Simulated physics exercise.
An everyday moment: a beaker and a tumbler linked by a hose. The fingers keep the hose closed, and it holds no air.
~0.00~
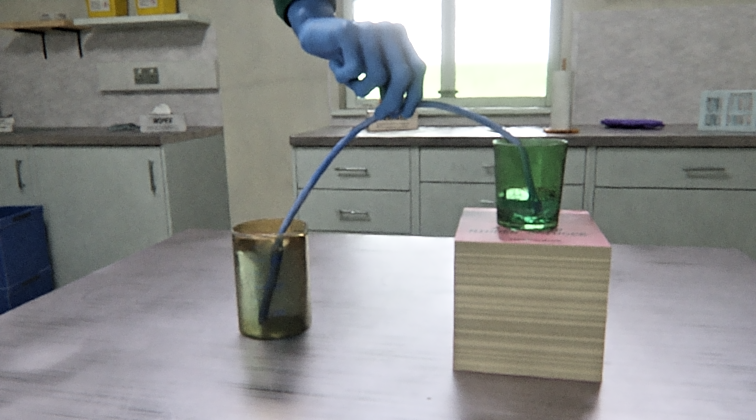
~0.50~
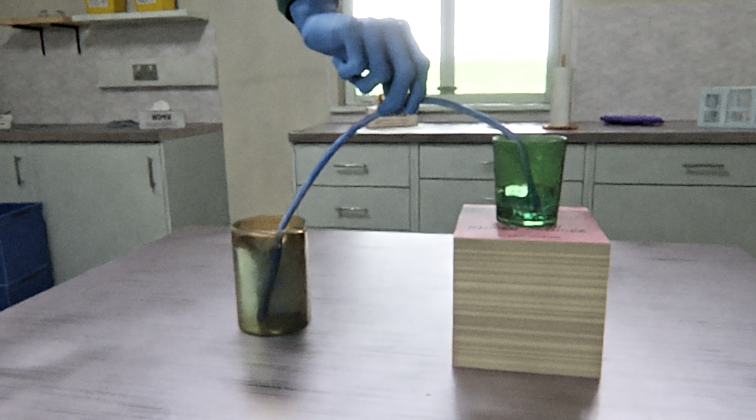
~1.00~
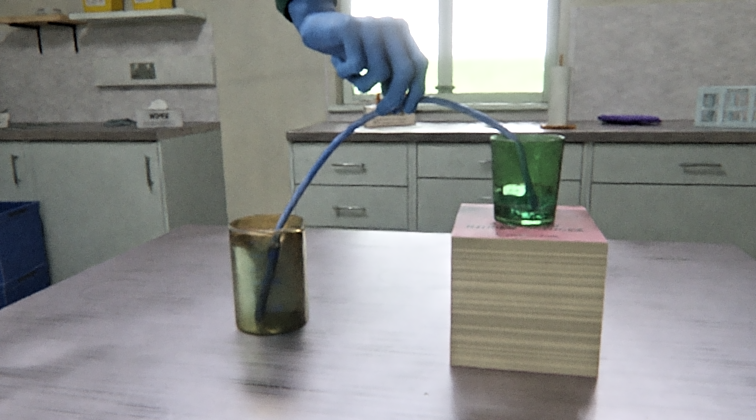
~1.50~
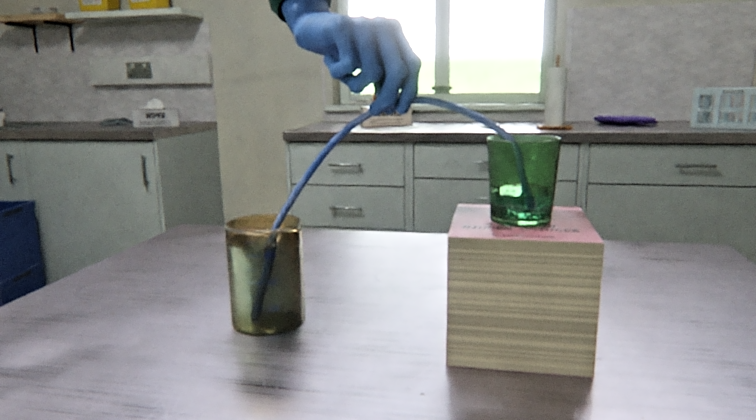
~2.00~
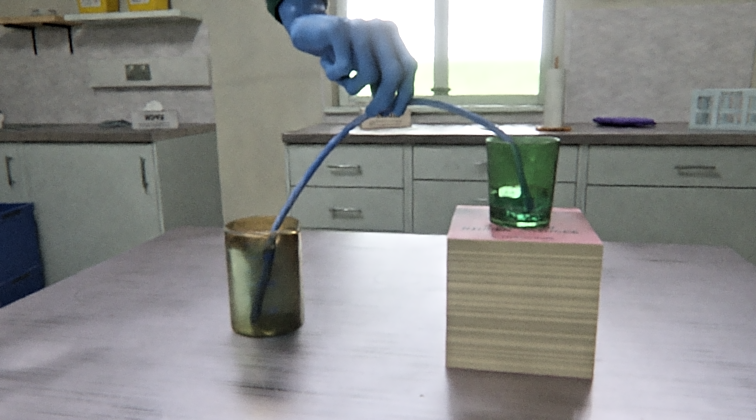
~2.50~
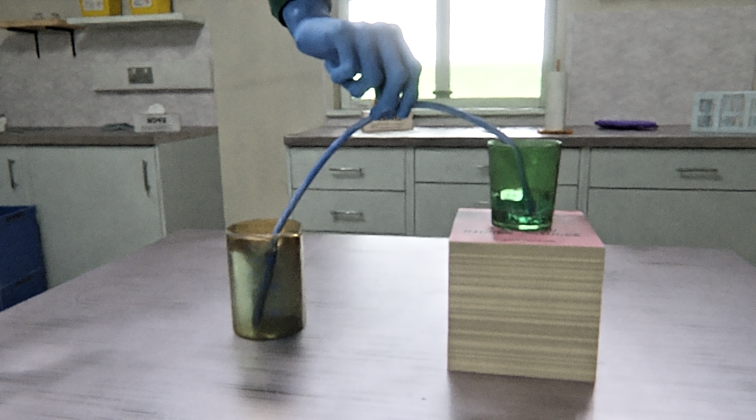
The footage shows a blue-gloved hand pinching a blue hose that links an amber beaker on a table to a green tumbler on a thick block at right; the view shifts slightly, but nothing else visibly moves.
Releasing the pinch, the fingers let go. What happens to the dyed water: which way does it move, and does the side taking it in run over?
It flows: Moves left; one that fills: Keeps it all in.
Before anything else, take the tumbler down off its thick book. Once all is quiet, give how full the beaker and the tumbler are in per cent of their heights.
Final levels, in order: Approx. 60 % / 85 %.
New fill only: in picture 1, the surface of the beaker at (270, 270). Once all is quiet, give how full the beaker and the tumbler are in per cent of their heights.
About 60 and 15 per cent.
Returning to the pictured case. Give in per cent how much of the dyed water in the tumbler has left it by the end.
My estimate is around 45 percent.
After 8.0 s, the beaker is nearly full; the tumbler is about a quarter full.
After 45.0 s, the beaker is nearly full; the tumbler is nearly empty.
